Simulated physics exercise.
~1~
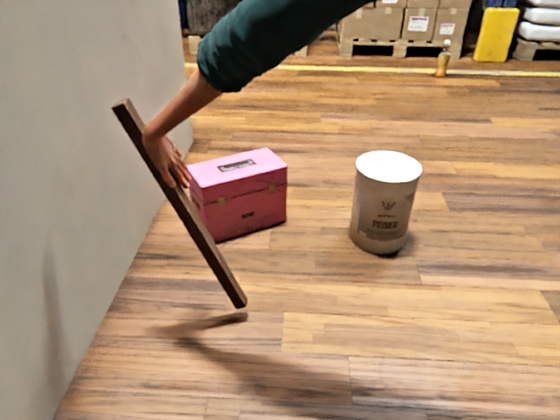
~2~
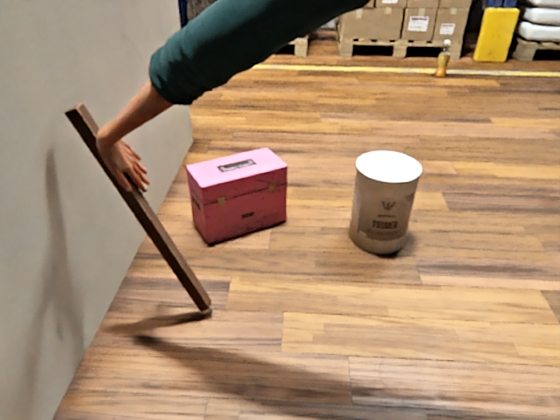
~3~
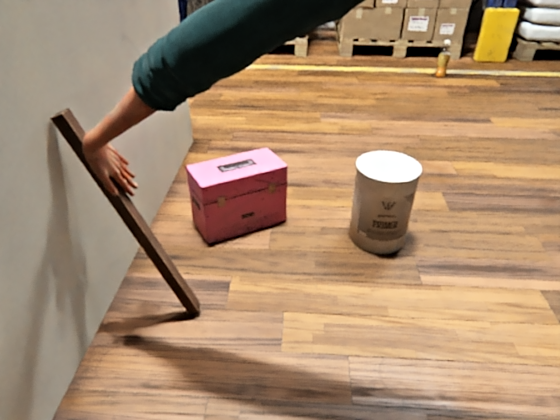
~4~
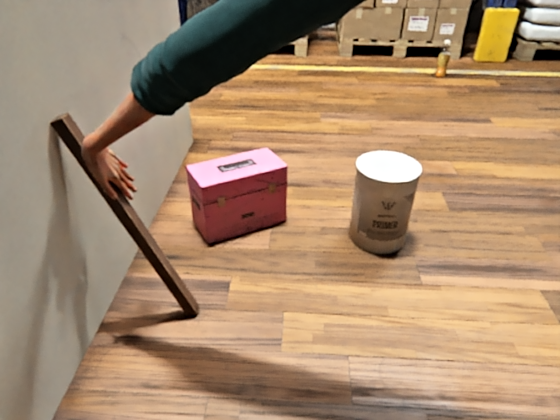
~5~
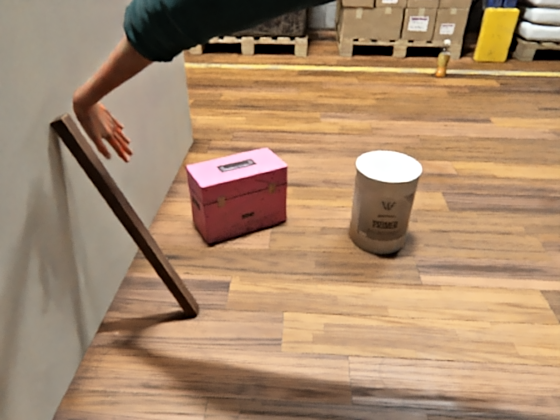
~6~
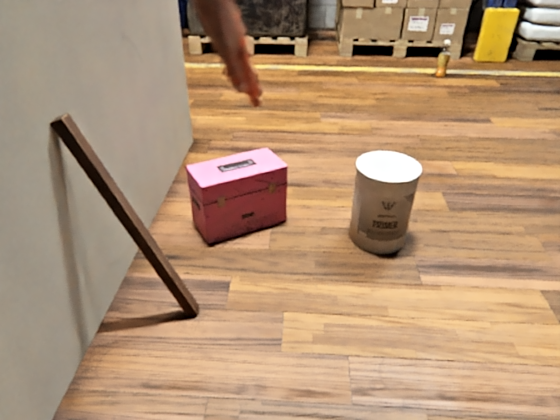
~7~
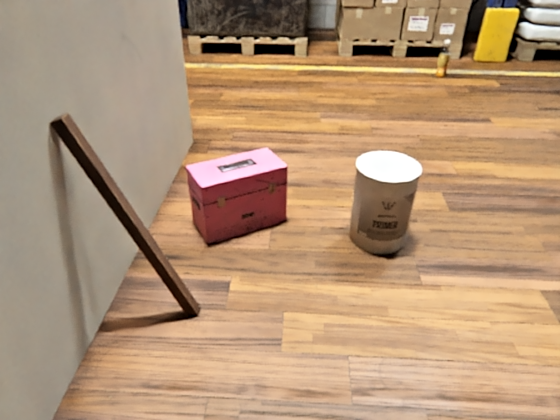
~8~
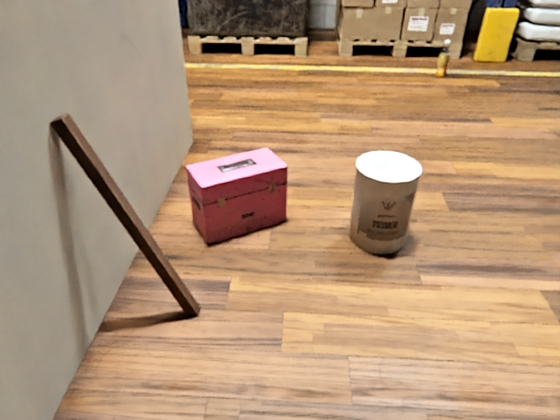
A hand at the end of a green-sleeved arm moved a brown pole left until it leaned against the bare wall, then let go and drew back. The pole stayed leaning there, with the pink toolbox and white pail still in place on the wooden floor.
